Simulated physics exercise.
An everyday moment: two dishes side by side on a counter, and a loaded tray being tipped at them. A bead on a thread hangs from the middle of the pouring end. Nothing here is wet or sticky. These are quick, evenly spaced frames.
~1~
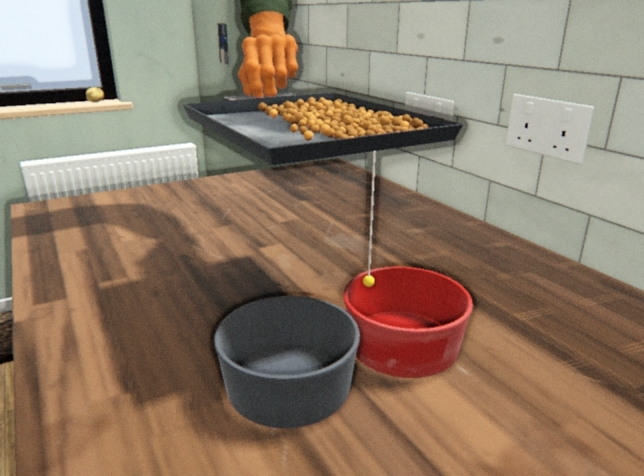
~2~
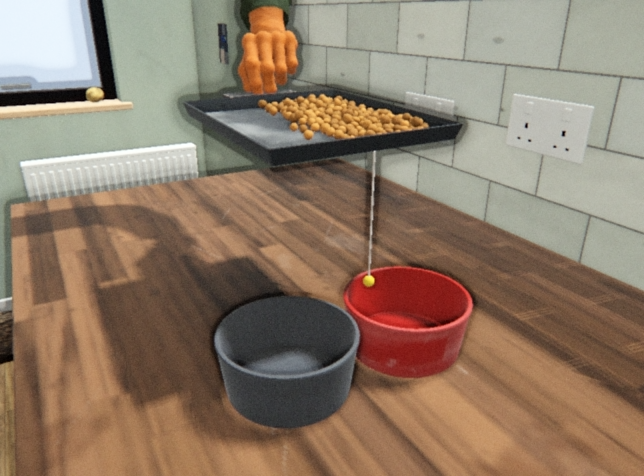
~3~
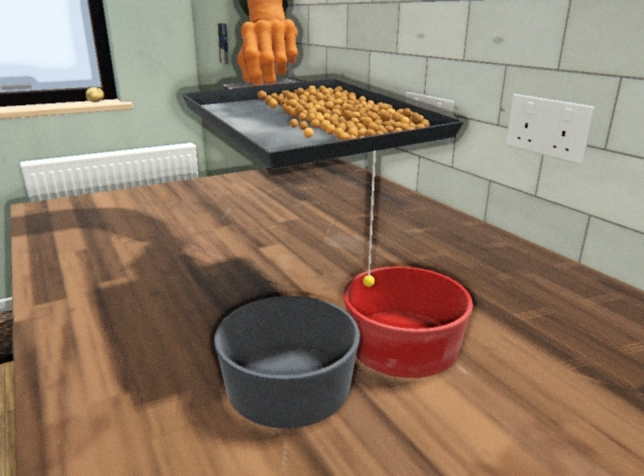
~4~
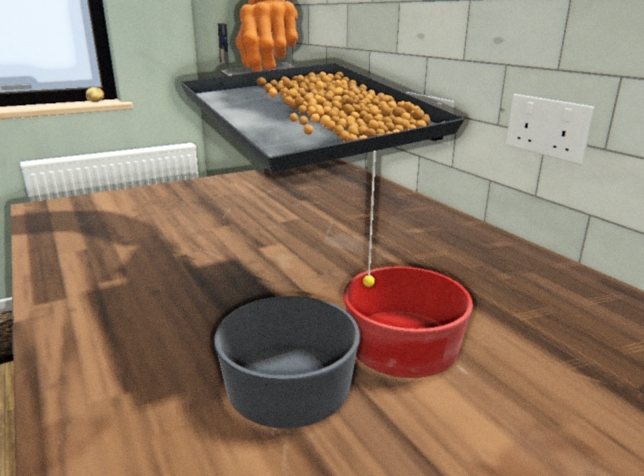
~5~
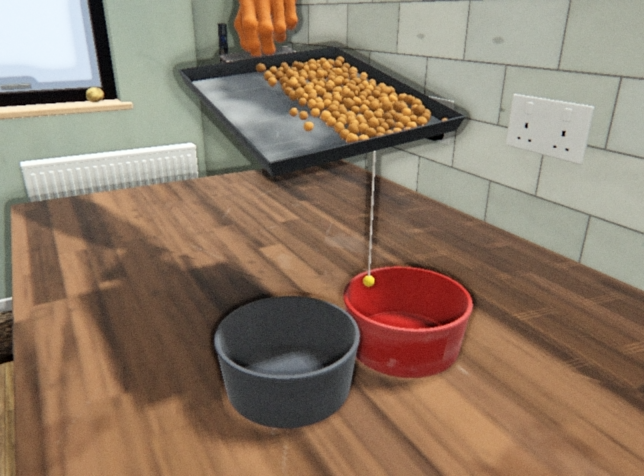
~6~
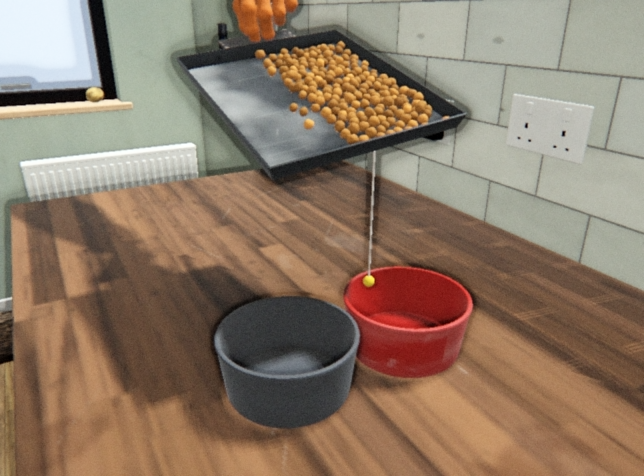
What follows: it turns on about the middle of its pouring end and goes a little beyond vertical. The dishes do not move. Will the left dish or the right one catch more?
Fuller: The left-hand dish.
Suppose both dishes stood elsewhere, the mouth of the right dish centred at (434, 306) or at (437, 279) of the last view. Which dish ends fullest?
At the first place the left dish, at the second the left one.
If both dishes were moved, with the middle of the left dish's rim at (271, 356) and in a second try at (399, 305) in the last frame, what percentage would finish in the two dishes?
About 80 and 20 per cent.
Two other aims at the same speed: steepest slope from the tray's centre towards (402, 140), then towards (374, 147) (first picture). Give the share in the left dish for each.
In turn 0 and 10 in a hundred.
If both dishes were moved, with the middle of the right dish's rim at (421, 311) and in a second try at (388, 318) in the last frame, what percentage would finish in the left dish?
About 70 and 40 per cent.
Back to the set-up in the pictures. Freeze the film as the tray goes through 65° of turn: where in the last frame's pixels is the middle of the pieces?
Around (328, 133).
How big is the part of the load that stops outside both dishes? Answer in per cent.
About 10 per cent.
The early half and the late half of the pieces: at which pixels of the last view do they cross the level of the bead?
At about (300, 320), then at (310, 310).
Just after the last frame, tray tipped steeply; the larger part on the tray; about a tenth in the left dish; just a few outside both; about a tenth in the air.
A moment on, tray tipped past a quarter turn; just a few on the tray; roughly two thirds in the left dish; about a tenth in the right dish; about a tenth outside both; roughly a quarter in the air.
Further on, tray tipped past a quarter turn; the larger part in the left dish; about a tenth in the right dish; about a tenth outside both.
When it is over, tray tipped past a quarter turn; the larger part in the left dish; about a tenth in the right dish; about a tenth outside both.
